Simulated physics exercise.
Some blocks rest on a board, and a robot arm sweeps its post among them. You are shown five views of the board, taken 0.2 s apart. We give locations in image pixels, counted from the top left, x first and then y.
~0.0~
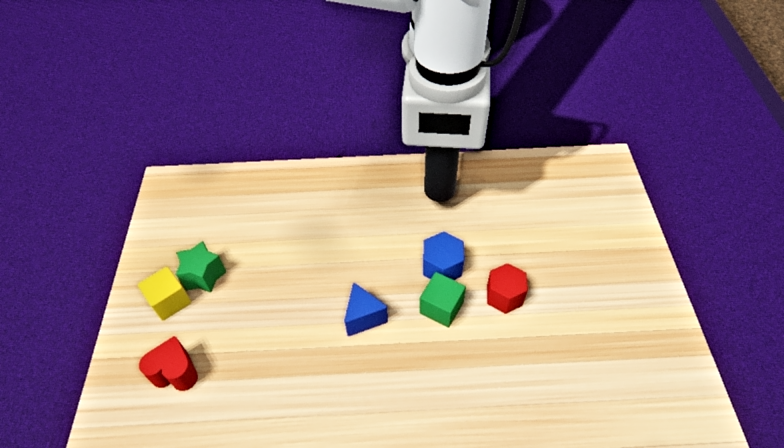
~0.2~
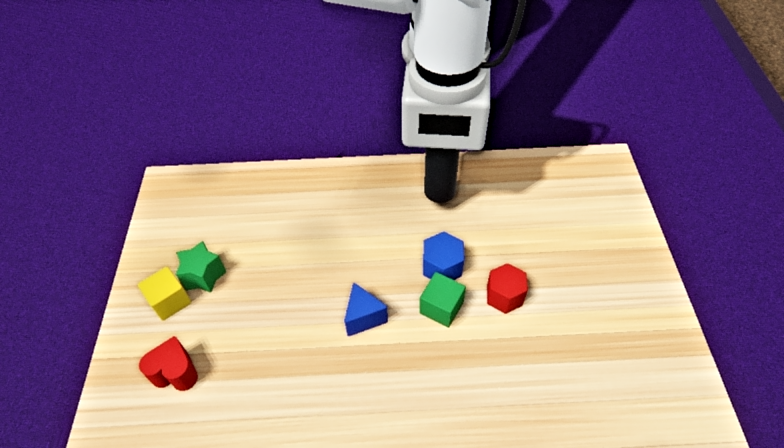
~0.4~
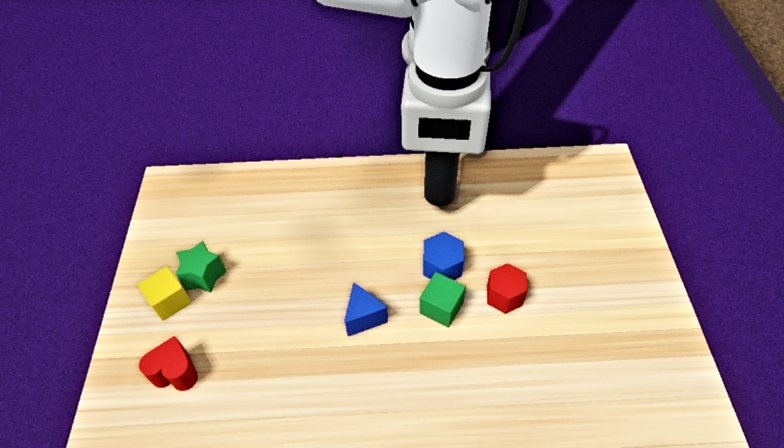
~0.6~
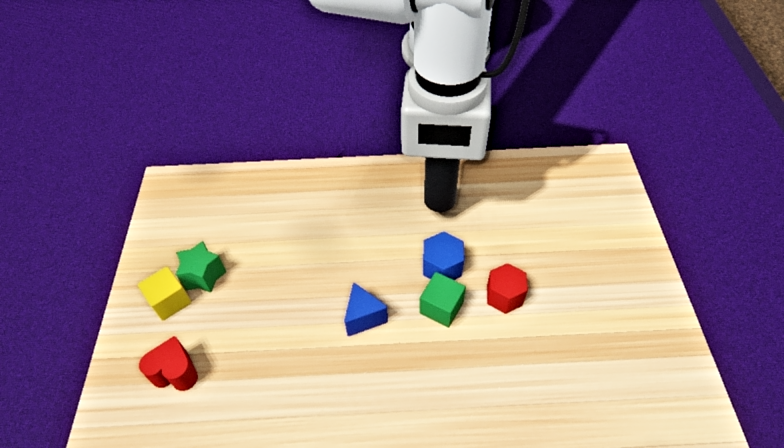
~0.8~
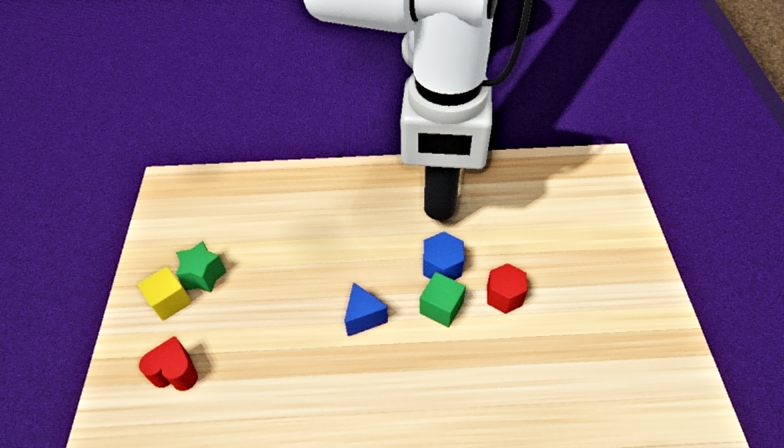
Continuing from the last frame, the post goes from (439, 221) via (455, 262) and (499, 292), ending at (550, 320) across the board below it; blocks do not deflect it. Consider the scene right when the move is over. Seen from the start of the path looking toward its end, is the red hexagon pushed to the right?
My answer is no.
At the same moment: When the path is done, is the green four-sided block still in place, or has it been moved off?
It travels a centimetre or more.
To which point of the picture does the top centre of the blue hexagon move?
Its top face will be centred at roughly (455, 288).
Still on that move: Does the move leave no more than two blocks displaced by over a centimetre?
Short answer: No.
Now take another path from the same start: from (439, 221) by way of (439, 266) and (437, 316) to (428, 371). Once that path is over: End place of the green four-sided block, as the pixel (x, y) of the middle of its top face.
Close to (456, 447).
What follows on the original path. One third of the way, post (457, 250); green four-sided block (439, 311), turned 25° anticlockwise; blue hexagon (445, 277), turned 30° clockwise.
Two thirds of the way, post (503, 281); green four-sided block (435, 321); blue hexagon (455, 288), turned 65° clockwise; red hexagon (539, 296).
At the end, post (555, 308); green four-sided block (435, 321); blue hexagon (455, 288), turned 65° clockwise; red hexagon (593, 328).
